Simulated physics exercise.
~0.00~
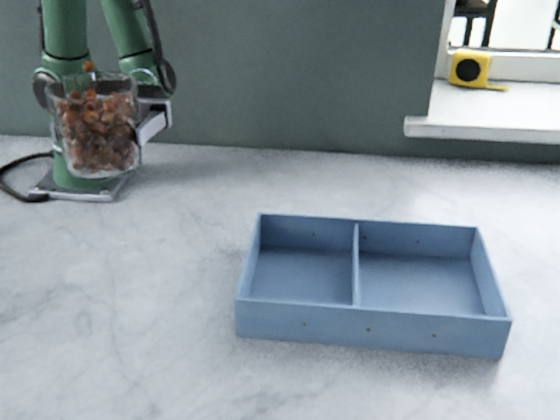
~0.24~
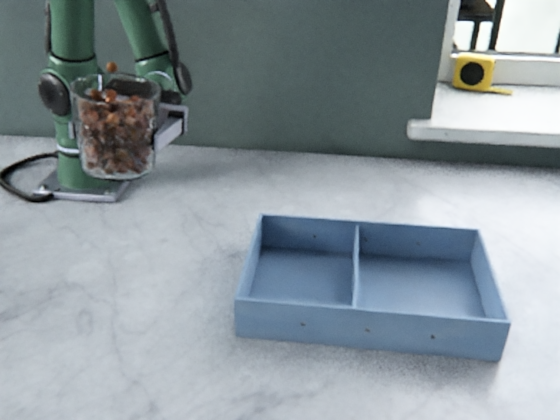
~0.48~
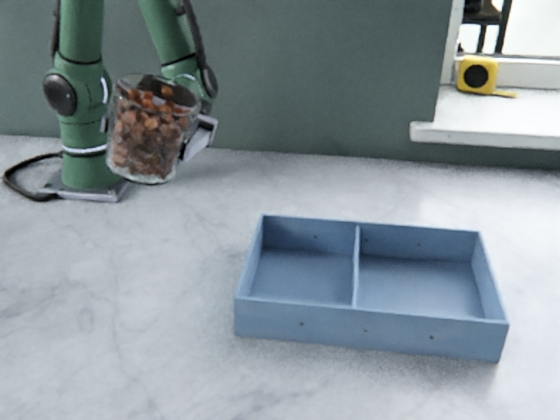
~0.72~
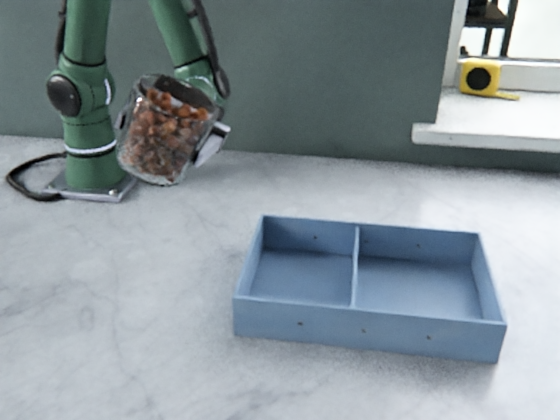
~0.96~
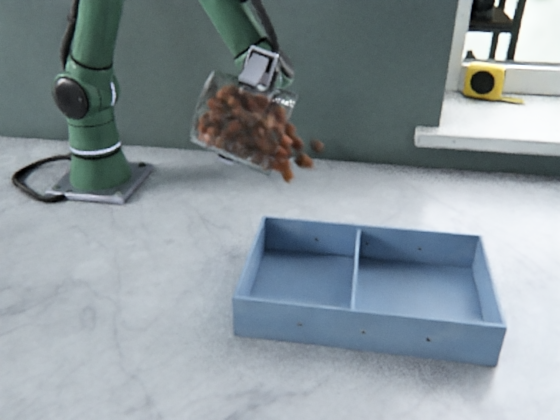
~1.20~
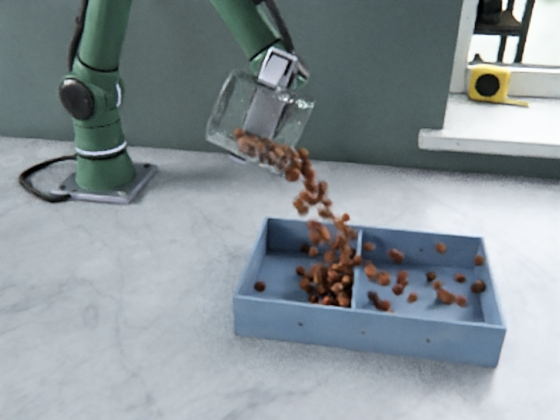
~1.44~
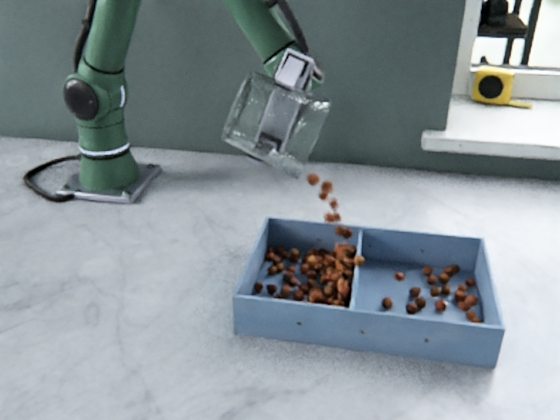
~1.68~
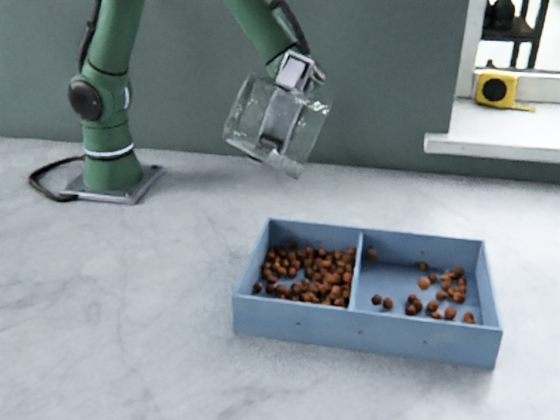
On a marbled countertop by a window, a green robot arm carried a clear beaker of hazelnuts to the right, tipped it and poured them into a divided blue box, leaving most in the left section and fewer scattered in the right.
